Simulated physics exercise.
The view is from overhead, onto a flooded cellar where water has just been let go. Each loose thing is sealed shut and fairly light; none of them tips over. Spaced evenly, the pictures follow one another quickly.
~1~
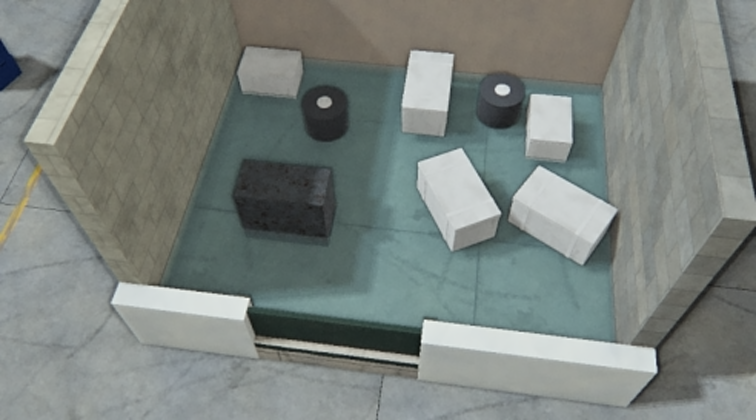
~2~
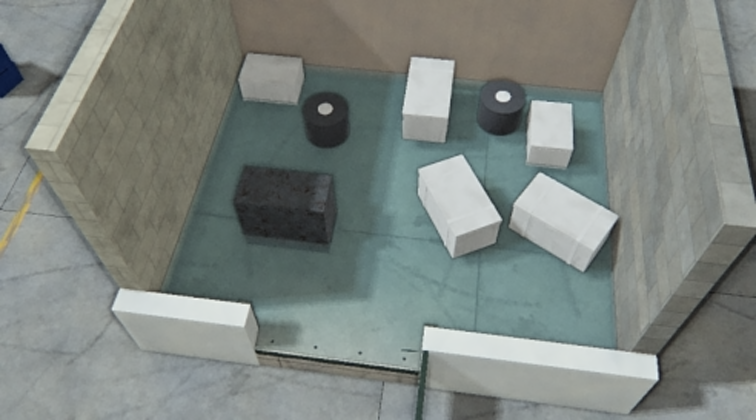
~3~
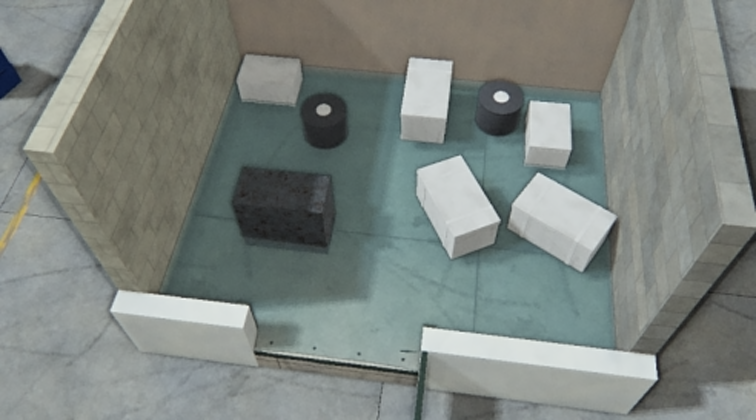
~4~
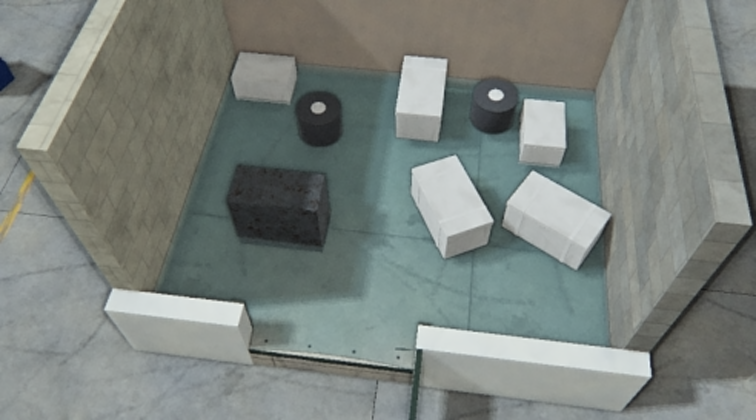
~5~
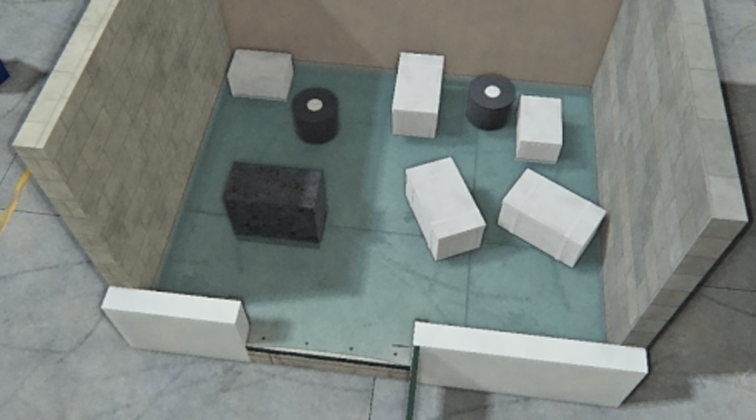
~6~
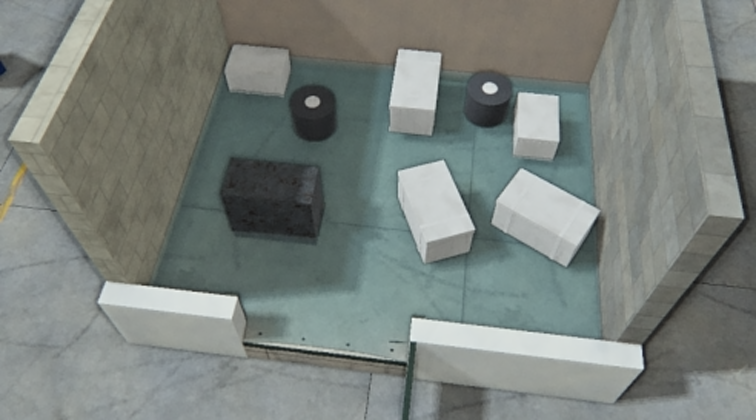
We see a shallow flooded enclosure holding pale boxes, a dark block and two dark cylinders, as the green gate at the front opens; then the two nearest white boxes drift very slightly left while the others stay in place.
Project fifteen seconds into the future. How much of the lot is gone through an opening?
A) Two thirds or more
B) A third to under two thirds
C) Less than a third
Less than a third (C).
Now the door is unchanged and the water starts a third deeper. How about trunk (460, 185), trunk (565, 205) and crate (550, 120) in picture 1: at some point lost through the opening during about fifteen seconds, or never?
Notes - A: Lost; B: Lost; C: Still there.
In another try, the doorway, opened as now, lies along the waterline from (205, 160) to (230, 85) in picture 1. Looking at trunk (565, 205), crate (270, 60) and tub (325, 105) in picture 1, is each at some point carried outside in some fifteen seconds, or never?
Remains, swept away, swept away.
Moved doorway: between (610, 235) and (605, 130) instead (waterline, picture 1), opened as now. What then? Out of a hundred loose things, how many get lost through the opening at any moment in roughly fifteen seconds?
I'd say around 70 percent.
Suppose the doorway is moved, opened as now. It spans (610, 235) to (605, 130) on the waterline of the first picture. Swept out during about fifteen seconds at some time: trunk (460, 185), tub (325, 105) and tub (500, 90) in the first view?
Outcome by item: Exited / retained / exited.
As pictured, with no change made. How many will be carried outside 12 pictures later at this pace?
1.
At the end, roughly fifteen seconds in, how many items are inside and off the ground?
Count: 5.
A moment on, 0 of 7 are out; 7 afloat.
Next, 1 of 7 are out; 6 afloat.
Later, 1 of 7 are out; 6 afloat.
In the end, 2 of 7 are out; 5 afloat.
